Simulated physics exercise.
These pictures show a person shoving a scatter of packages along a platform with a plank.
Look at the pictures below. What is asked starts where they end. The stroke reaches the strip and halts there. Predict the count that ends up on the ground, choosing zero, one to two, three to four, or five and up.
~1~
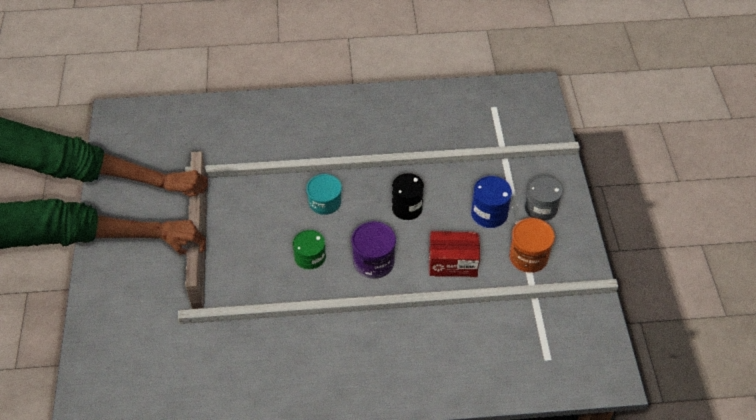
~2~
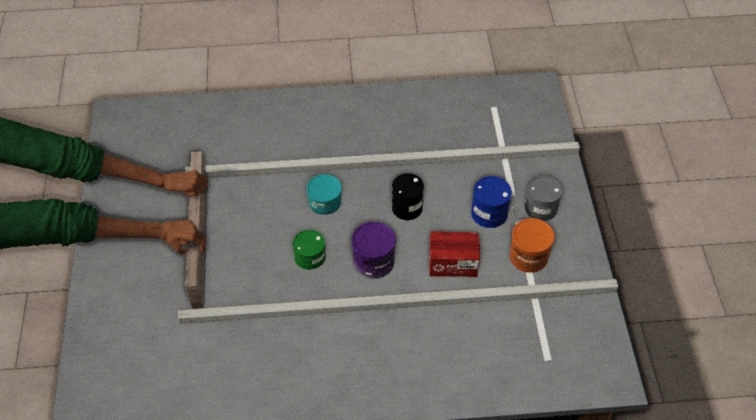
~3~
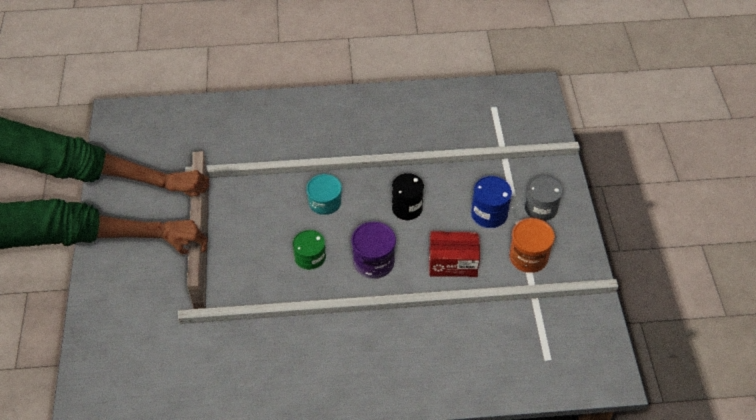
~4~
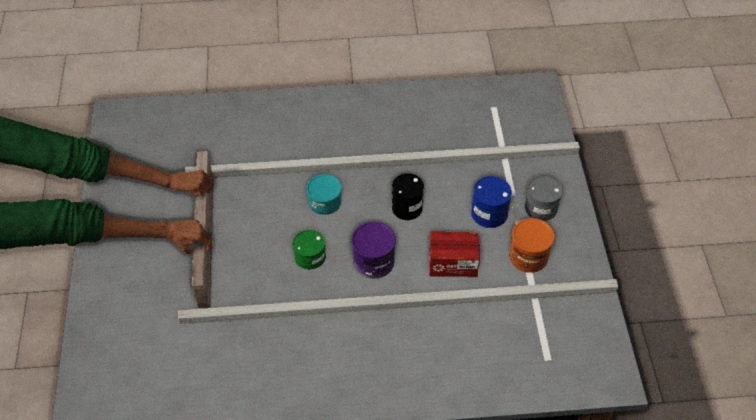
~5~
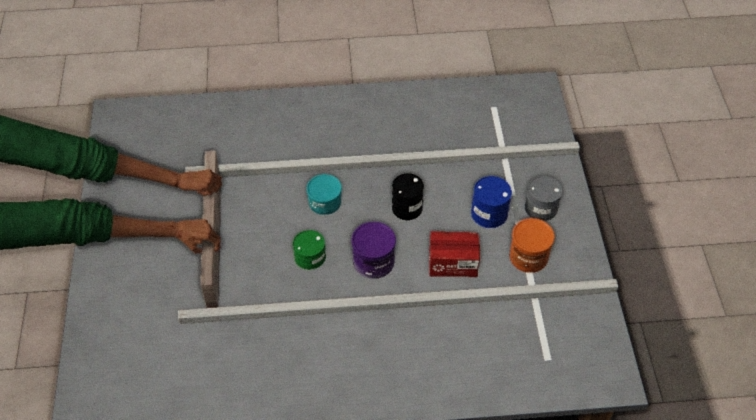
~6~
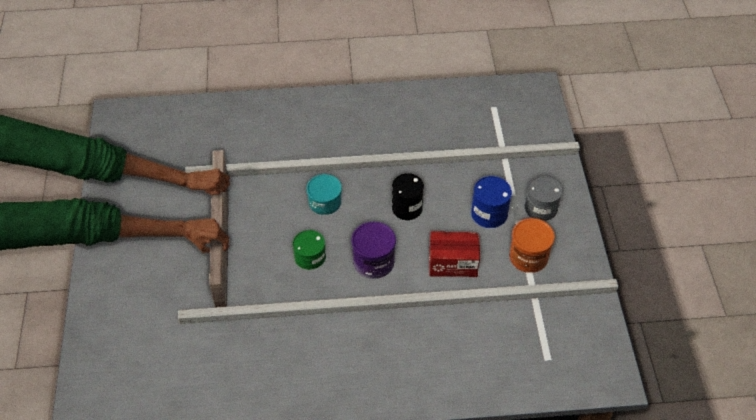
The drop count fails to reach three, yet is not nil.
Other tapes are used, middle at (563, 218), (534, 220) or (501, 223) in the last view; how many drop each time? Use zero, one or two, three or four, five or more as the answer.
3 or 4; three or four; 1 or 2.
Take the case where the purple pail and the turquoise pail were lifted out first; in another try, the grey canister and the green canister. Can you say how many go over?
0 in the first case, 1 in the second.
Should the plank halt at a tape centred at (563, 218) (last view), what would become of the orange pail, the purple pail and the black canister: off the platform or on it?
The orange pail is gone, the purple pail stays put, the black canister stays put.
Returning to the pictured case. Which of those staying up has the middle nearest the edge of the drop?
That's the red parcel.
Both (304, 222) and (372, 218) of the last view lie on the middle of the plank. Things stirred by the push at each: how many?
At that stage 1; at the next, 5.
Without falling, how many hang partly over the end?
In total, 1 of them.
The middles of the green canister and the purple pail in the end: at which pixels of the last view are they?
The first near (539, 225), the second near (552, 249).
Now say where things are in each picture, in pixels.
In the first frame, grey canister (543, 199); orange pail (531, 246); blue canister (491, 202); plank (198, 229); tape (518, 221).
In the second frame, orange pail (531, 246); black canister (408, 197).
In the third frame, blue canister (491, 202); plank (199, 229).
In the fourth frame, grey canister (543, 199); green canister (309, 250).
In the fifth frame, orange pail (531, 246); purple pail (374, 251).
In the sixth frame, grey canister (543, 199); orange pail (531, 246); blue canister (491, 202); plank (220, 228); tape (518, 221).
A little later, none off yet; grey canister at rest near (543, 199); orange pail at rest near (531, 246); blue canister at rest near (491, 202).
When it is over, the number that fall off is one or two; down, orange pail and grey canister.
